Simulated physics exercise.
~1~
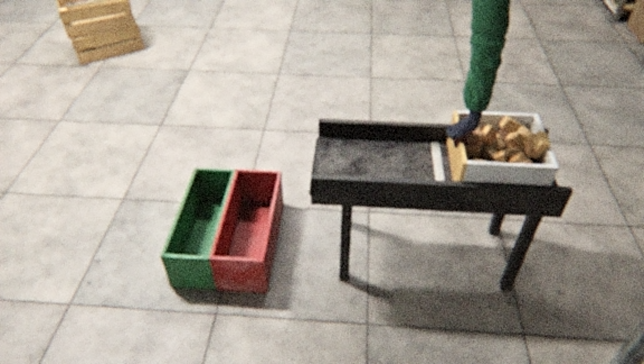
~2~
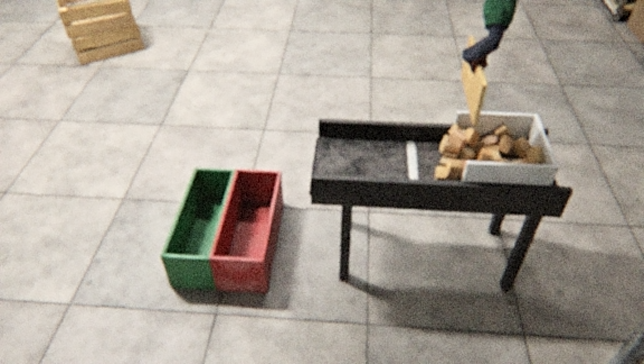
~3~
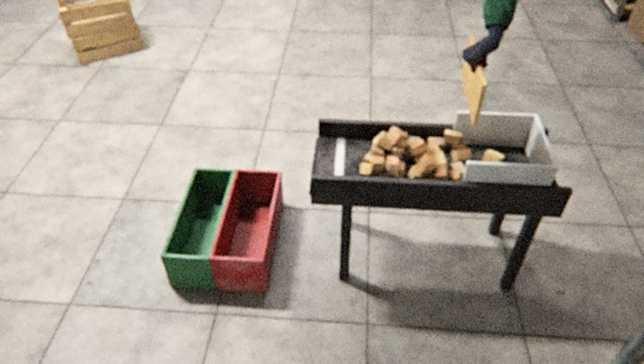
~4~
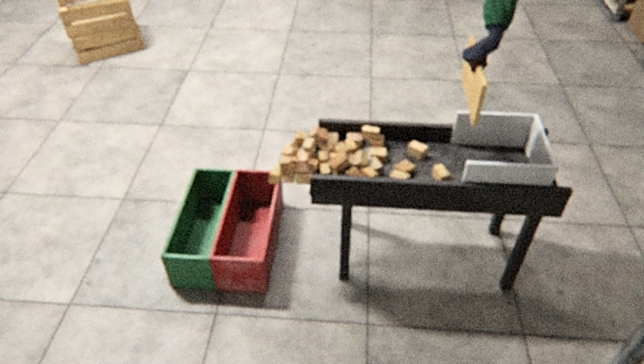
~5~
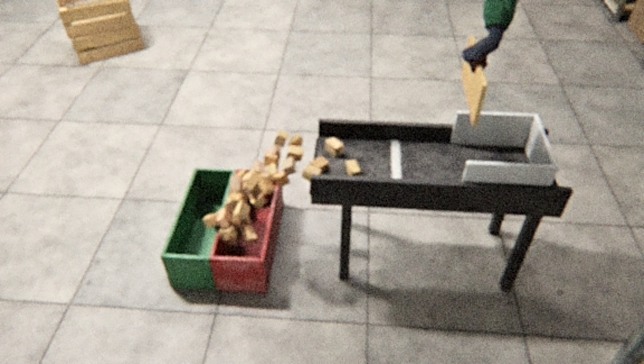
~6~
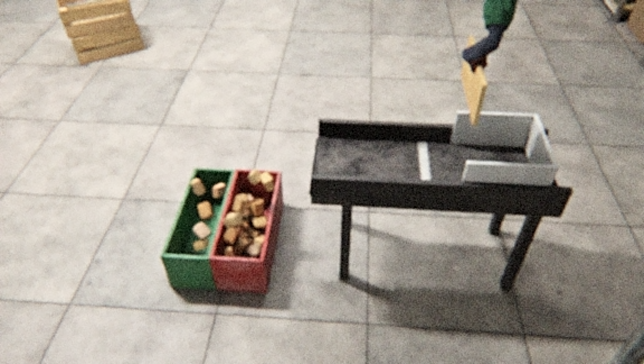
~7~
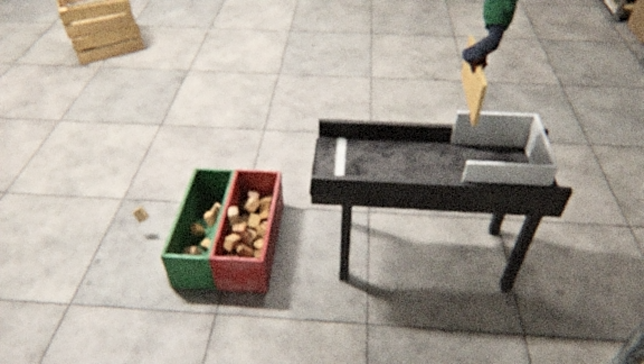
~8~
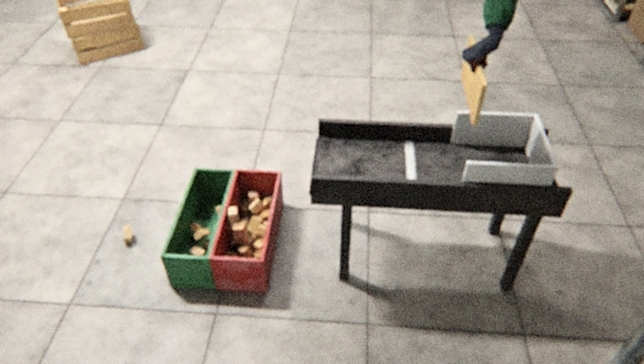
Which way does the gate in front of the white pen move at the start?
The gate moves up, and it stays raised above the belt while the blocks travel away.
